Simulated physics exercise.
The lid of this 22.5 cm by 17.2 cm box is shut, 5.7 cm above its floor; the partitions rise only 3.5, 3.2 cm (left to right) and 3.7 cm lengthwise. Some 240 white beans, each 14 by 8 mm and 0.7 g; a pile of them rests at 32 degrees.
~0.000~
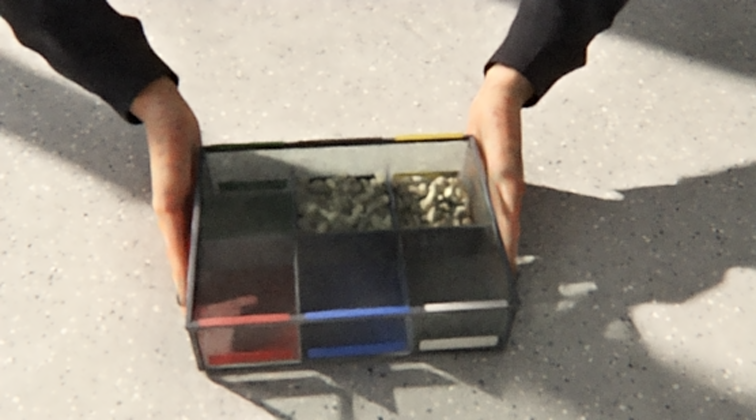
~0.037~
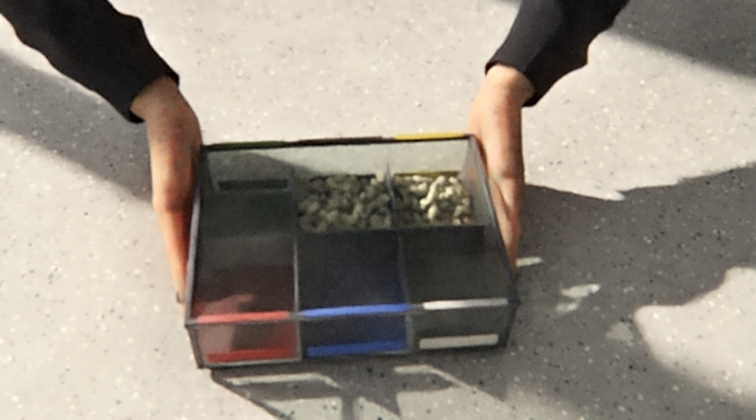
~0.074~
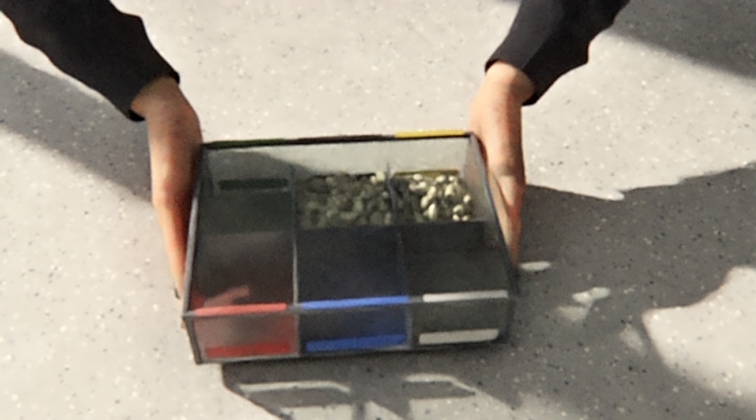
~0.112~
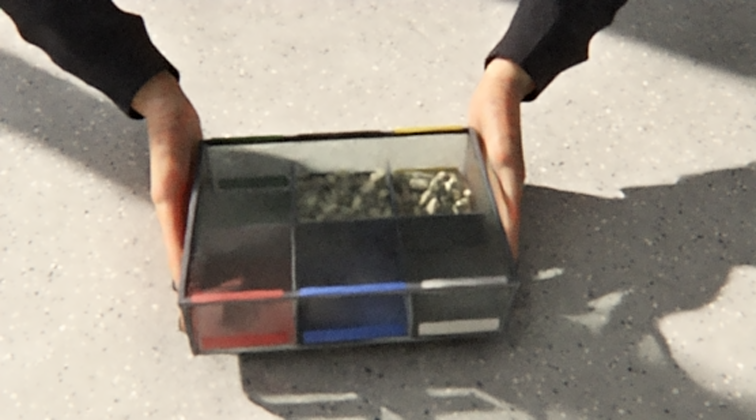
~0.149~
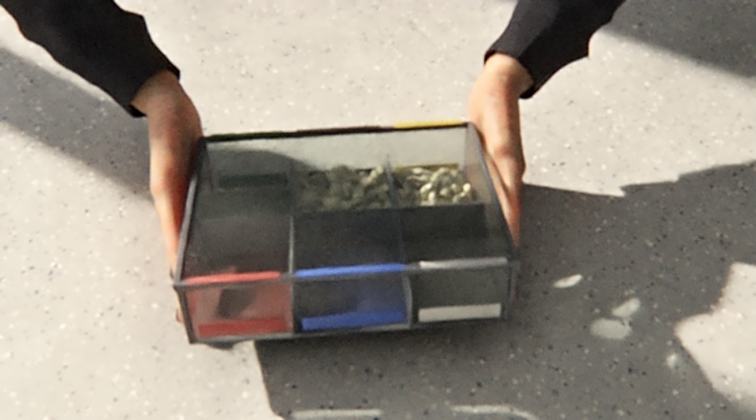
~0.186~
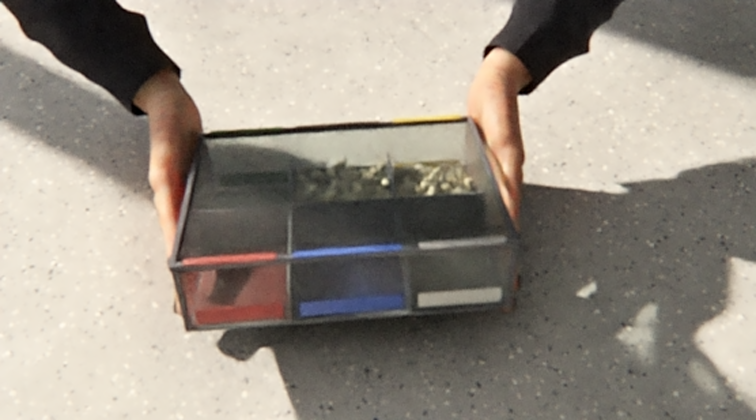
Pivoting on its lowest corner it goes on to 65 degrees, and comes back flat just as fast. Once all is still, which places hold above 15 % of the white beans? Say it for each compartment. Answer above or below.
Red: Below, blue: Below, green: Below, yellow: Above, white: Below, black: Above.
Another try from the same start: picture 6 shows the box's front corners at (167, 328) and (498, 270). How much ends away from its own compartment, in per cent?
It would be near 30 per cent.
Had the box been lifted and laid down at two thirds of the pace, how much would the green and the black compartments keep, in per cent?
Green 0; black 60.
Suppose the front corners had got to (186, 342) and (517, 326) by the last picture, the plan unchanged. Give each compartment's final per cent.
Red 0, blue 10, green 0, yellow 35, white 5, black 45.
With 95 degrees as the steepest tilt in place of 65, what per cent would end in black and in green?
Black 55; green 5.
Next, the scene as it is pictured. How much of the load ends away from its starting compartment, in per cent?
Some 0 per cent.
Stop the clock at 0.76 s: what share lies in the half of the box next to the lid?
Some 10 per cent.
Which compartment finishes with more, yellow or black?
It is the black one.
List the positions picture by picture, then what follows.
The first picture shows box tilt 0 degrees, front corners at (191, 324) and (514, 303); yellow 40 %, black 60 %.
The second picture shows box tilt 1 degrees, front corners at (190, 321) and (514, 301).
The third picture shows box tilt 2 degrees, front corners at (188, 314) and (514, 293).
The fourth picture shows box tilt 6 degrees, front corners at (184, 301) and (514, 280), lowest corner left back.
The fifth picture shows box tilt 9 degrees, front corners at (180, 284) and (514, 261), lowest corner left back.
The sixth picture shows box tilt 13 degrees, front corners at (176, 265) and (513, 241), lowest corner left back; yellow 40 %, black 60 %. The box's pace is about 105 degrees a second.
After 0.76 s, tilt 65 degrees; yellow 40 %, black 60 %.
After 1.14 s, tilt 28 degrees; yellow 40 %, black 60 %.
After 1.61 s, tilt 0 degrees; yellow 40 %, black 60 %.
By 1.9 s all is still; red 0 %, blue 0 %, green 0 %, yellow 40 %, white 0 %, black 60 %.
